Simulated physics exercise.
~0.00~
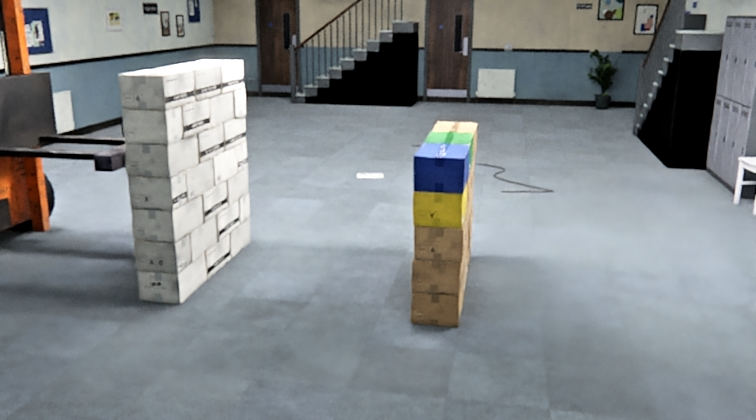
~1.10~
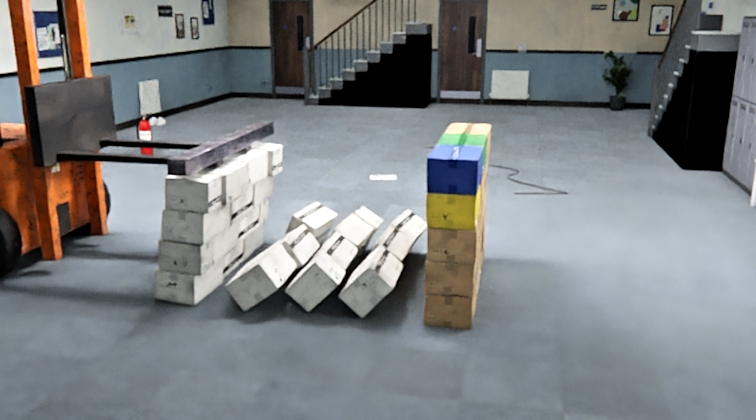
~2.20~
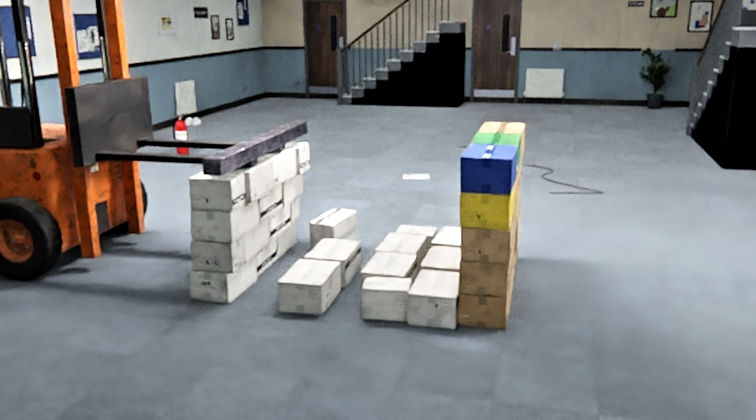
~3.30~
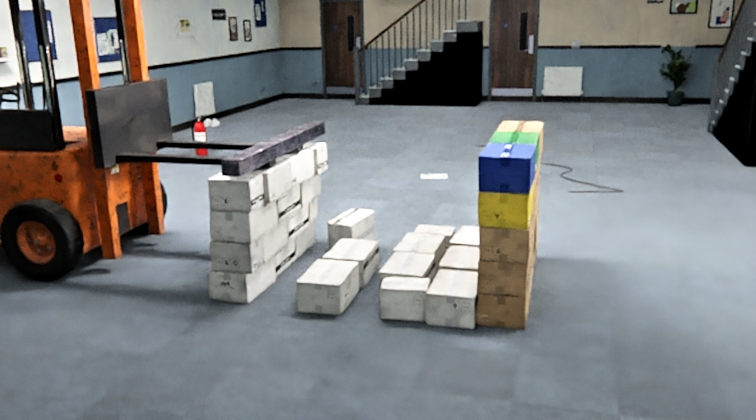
To begin with, a tall stack of pale cartons, overlapped like brickwork, stands to the left of a narrower tan stack with blue, green and yellow cartons in it, while an orange forklift waits at the far left. The forklift moves right, its dark beam pushing into the upper part of the pale stack. The upper cartons topple to the right and tumble into the gap. They settle on the floor, some resting against the foot of the coloured stack. The forklift stops with its beam above the remaining pale cartons, and the coloured stack stays upright.
